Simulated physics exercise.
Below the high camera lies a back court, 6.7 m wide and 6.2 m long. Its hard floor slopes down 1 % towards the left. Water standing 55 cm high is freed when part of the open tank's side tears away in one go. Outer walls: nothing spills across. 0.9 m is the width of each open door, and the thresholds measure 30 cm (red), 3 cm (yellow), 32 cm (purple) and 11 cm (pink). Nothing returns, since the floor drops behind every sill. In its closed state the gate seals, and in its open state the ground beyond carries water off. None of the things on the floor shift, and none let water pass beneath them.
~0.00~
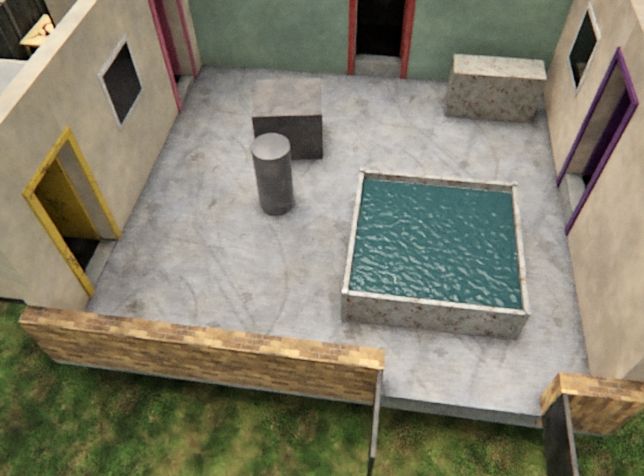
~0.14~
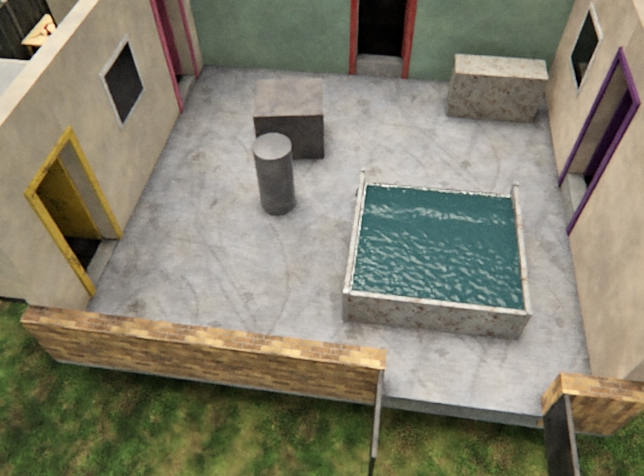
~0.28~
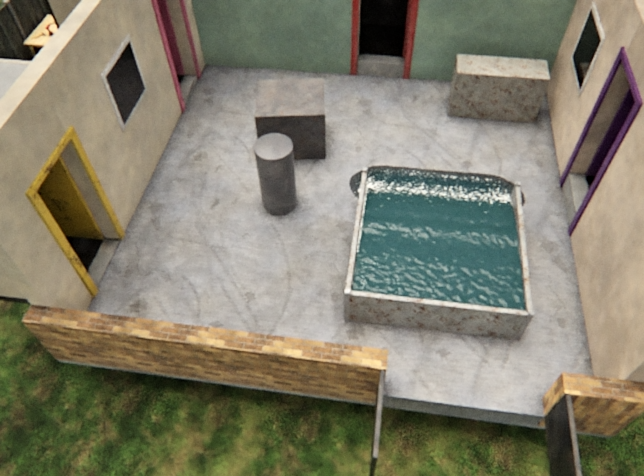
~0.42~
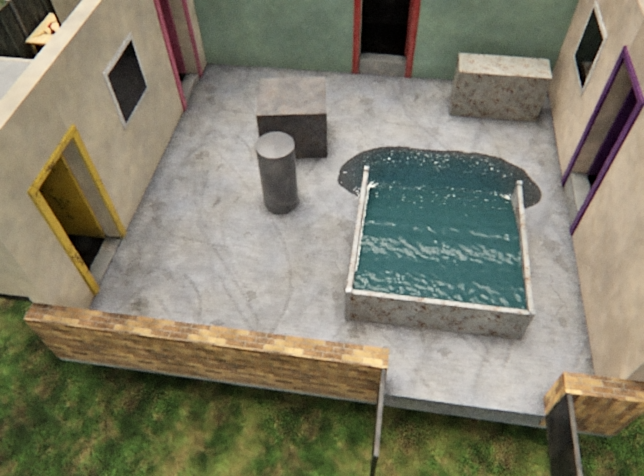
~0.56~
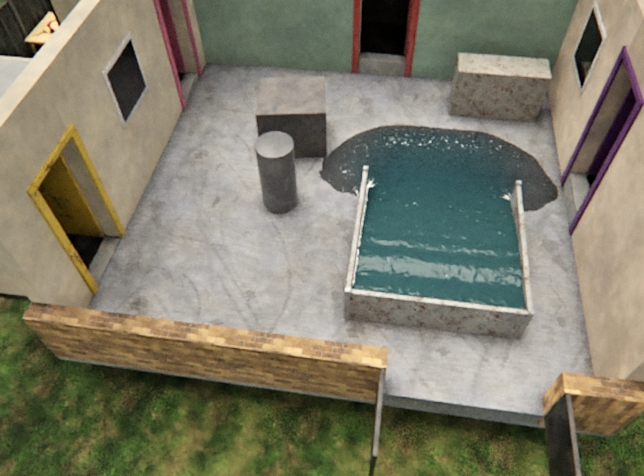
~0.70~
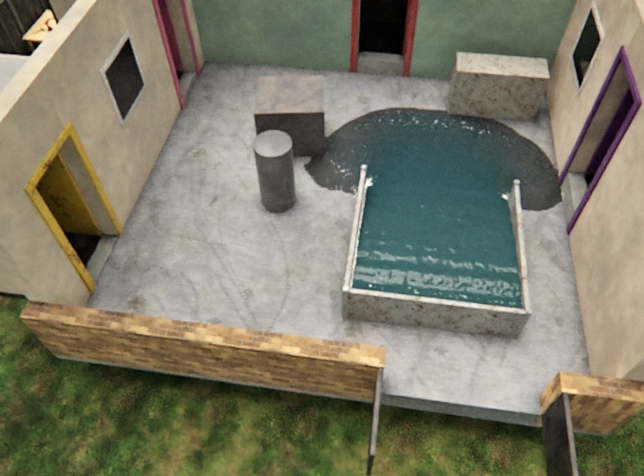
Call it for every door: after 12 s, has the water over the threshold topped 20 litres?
Red door not topped, yellow door topped, purple door not topped, pink door topped.
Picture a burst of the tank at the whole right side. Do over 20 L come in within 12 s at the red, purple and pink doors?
Door by door - red: Within bounds, purple: Within bounds, pink: Within bounds.
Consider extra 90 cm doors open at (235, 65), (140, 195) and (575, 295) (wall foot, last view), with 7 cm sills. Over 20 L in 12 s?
Door 1: Higher; door 2: Lower; door 3: Lower.
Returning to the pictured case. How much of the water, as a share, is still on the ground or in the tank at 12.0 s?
Some 86 in a hundred.
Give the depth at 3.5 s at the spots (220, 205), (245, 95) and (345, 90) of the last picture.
Roughly 0, 6, 19 cm.
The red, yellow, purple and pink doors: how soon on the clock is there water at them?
So, red at 1.1 s, then yellow at 5.0 s, purple at 0.9 s, and pink at 3.0 s.
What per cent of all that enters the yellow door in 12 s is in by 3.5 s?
Share: ~ 0 %.
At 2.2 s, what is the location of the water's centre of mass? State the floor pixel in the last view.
The water's centre is around (426, 167).
After 1.4 s water covers 30 % of the floor and is deepest (35 cm) near (421, 79); red door 19 cm at the sill, 0 L in, yellow door not reached, purple door 2 cm at the sill, 0 L in, pink door not reached.
After 2.2 s water covers 35 % of the floor and is deepest (33 cm) near (393, 77); red door 29 cm at the sill, 0 L in, yellow door not reached, purple door 1 cm at the sill, 0 L in, pink door not reached.
After 3.5 s water covers 50 % of the floor and is deepest (28 cm) near (469, 82); red door 22 cm at the sill, 3 L in, yellow door not reached, purple door 9 cm at the sill, 0 L in, pink door 22 cm at the sill, 9 L in.
After 7.0 s water covers 90 % of the floor and is deepest (19 cm) near (239, 66); red door 8 cm at the sill, 3 L in, yellow door 3 cm at the sill, 0 L in, purple door 5 cm at the sill, 0 L in, pink door 18 cm at the sill, 108 L in.
After 12.0 s water covers 100 % of the floor and is deepest (12 cm) near (79, 321); red door 4 cm at the sill, 3 L in, yellow door 11 cm at the sill, 44 L in, purple door 3 cm at the sill, 0 L in, pink door 8 cm at the sill, 130 L in.
